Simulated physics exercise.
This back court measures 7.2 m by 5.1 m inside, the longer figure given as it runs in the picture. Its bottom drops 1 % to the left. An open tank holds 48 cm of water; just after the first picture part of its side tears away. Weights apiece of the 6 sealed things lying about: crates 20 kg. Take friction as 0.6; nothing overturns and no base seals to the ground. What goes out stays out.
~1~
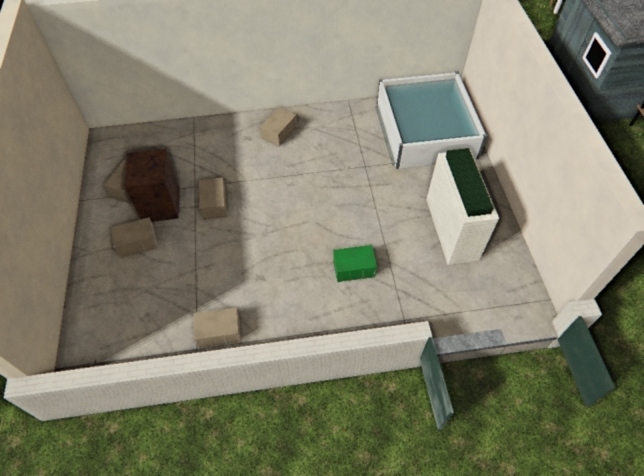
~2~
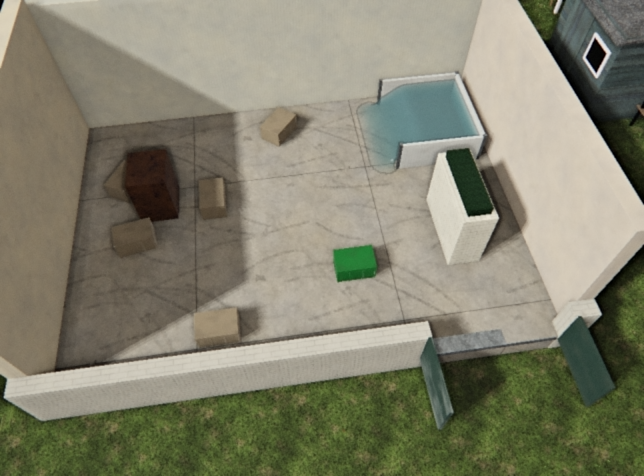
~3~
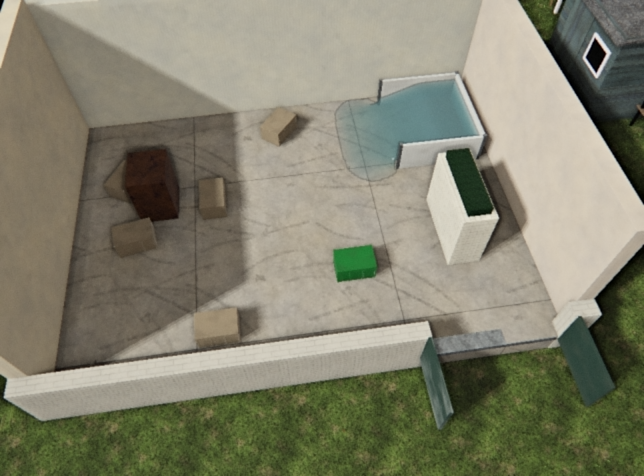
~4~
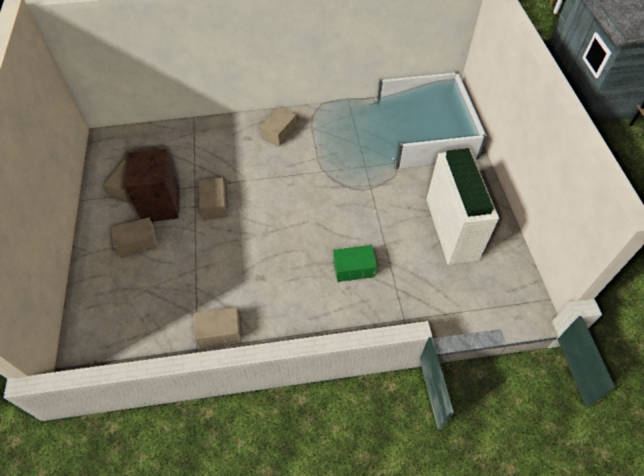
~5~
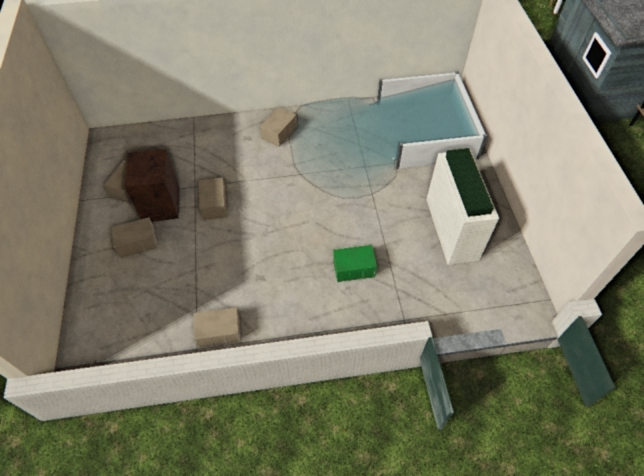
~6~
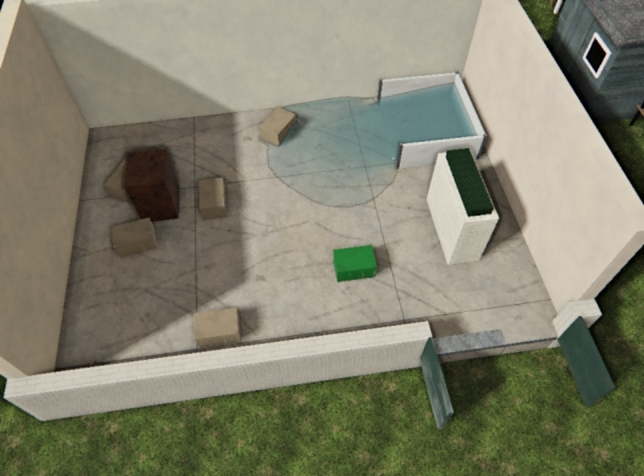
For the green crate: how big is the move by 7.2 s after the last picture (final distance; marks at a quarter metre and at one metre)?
Green crate holds its place.
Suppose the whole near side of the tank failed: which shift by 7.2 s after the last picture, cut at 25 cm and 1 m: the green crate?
Then the green crate slides a little.
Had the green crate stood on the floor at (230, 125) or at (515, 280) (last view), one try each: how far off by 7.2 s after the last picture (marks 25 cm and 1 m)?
In turn: It travels far; it stays put.
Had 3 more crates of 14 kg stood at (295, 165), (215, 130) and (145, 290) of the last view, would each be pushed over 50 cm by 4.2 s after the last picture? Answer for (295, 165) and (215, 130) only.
In turn: Over, over.
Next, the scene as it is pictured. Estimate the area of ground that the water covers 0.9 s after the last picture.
About 14 m2.
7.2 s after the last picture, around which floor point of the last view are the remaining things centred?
Near (195, 250).
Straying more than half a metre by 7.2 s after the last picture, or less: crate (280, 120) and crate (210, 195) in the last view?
In that order: More, past it.
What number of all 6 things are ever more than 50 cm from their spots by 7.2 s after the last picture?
That makes 3.
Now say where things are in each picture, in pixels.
The first frame shows the green crate at (355, 258), on the bottom; water covers 2.2 m2; 0 of 6 have shifted.
The second frame shows the green crate at (355, 258) rests on the ground; water covers 3.0 m2; 0 of 6 have shifted.
The third frame shows the green crate at (355, 258) rests on the ground; water covers 3.9 m2; 0 of 6 have shifted.
The fourth frame shows the green crate at (355, 258), on the bottom; 4.9 m2 under water; 0 of 6 have shifted.
The fifth frame shows the green crate at (355, 258), on the bottom; water covers 6.0 m2; 0 of 6 have shifted.
The sixth frame shows the green crate at (355, 258) rests on the ground; water covers 6.9 m2; 0 of 6 have shifted.
Then, 0.9 s after the last picture the green crate is near (355, 258), 0.0 m from its start, aground; 0 of 6 are out; 0 afloat.
Then, 2.8 s after the last picture the green crate is near (355, 258), 0.0 m from its start, aground; 0 of 6 are out; 1 afloat.
Then, 4.8 s after the last picture the green crate is near (355, 258), 0.0 m from its start, aground; 0 of 6 are out; 2 afloat.
Then, 7.2 s after the last picture the green crate is near (355, 258), 0.0 m from its start, aground; 0 of 6 are out; 0 afloat.
